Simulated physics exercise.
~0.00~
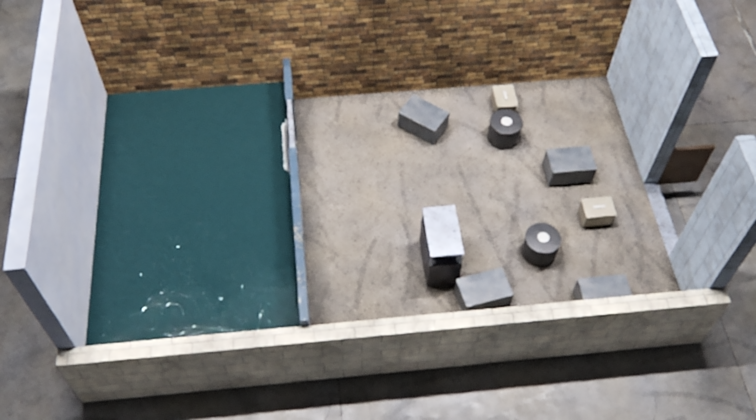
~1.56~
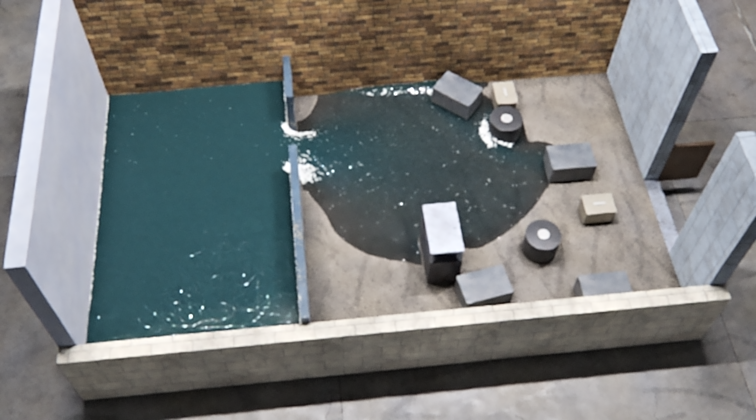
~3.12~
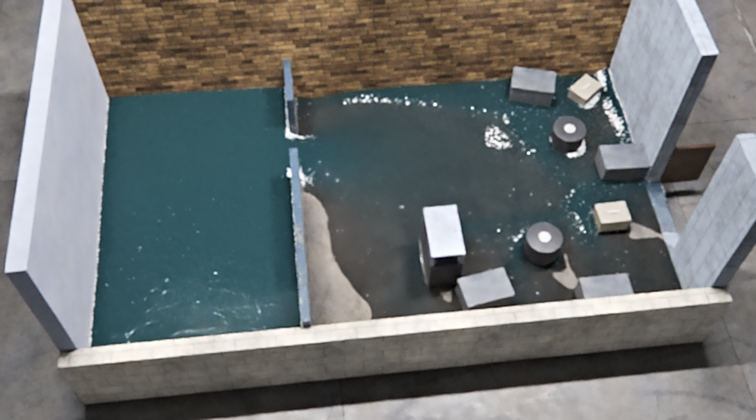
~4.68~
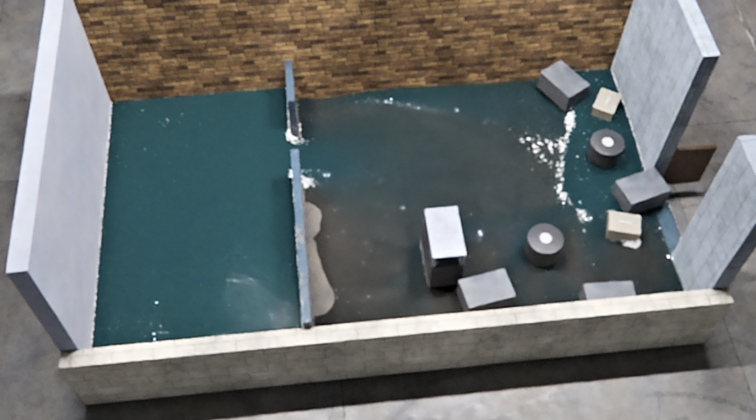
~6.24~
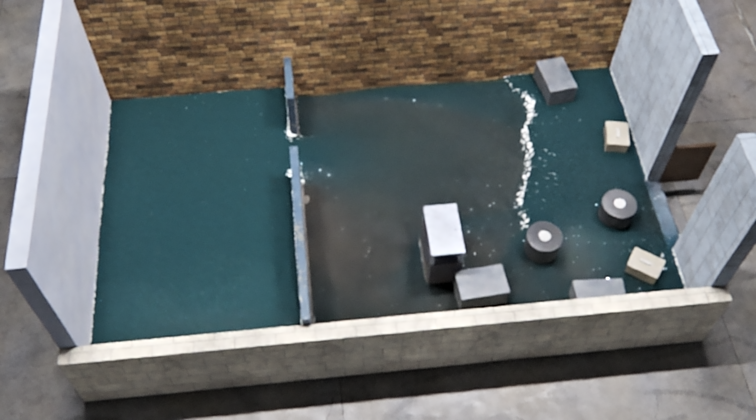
Walled room with a brick back wall, dark green water bursting through a partition gap, flooding the floor and shifting blocks rightward.
